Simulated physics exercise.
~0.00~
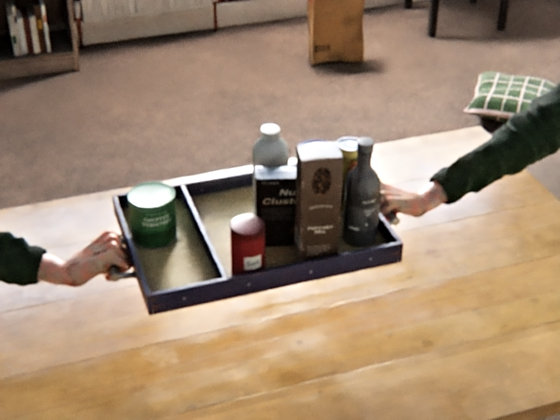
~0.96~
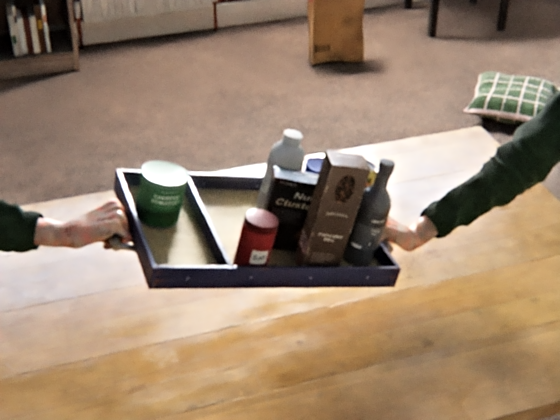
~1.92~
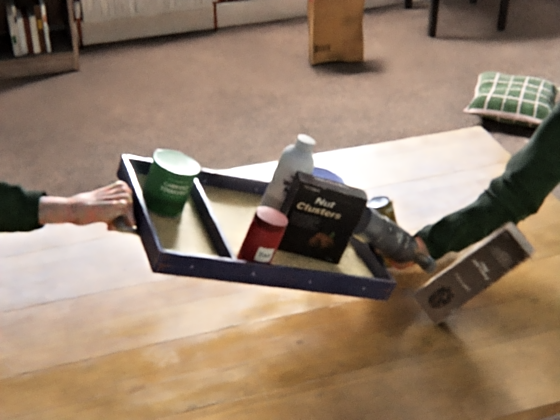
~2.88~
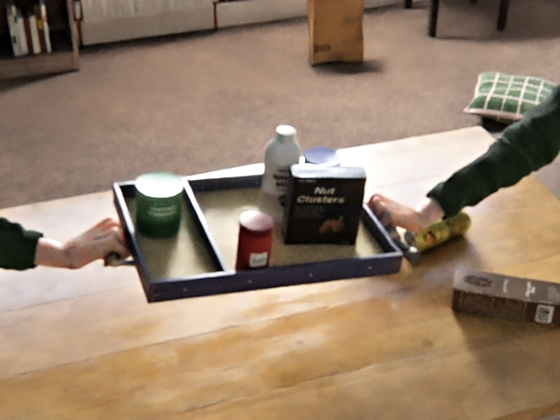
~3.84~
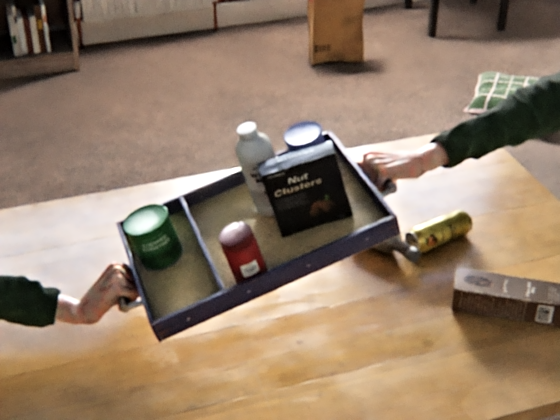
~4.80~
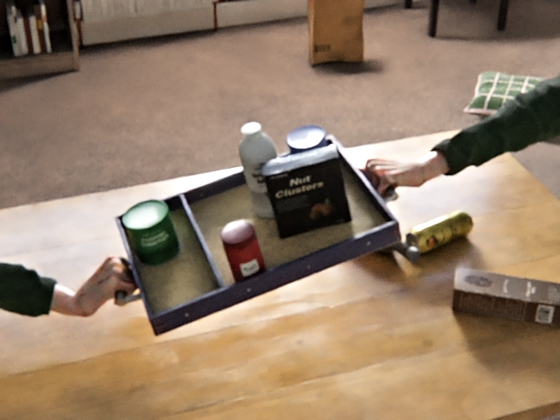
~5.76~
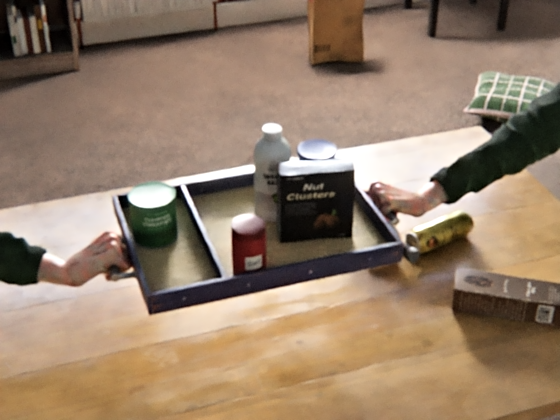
Two hands tilting a tray right, then left, then level, with a brown carton, yellow can and grey bottle falling off.
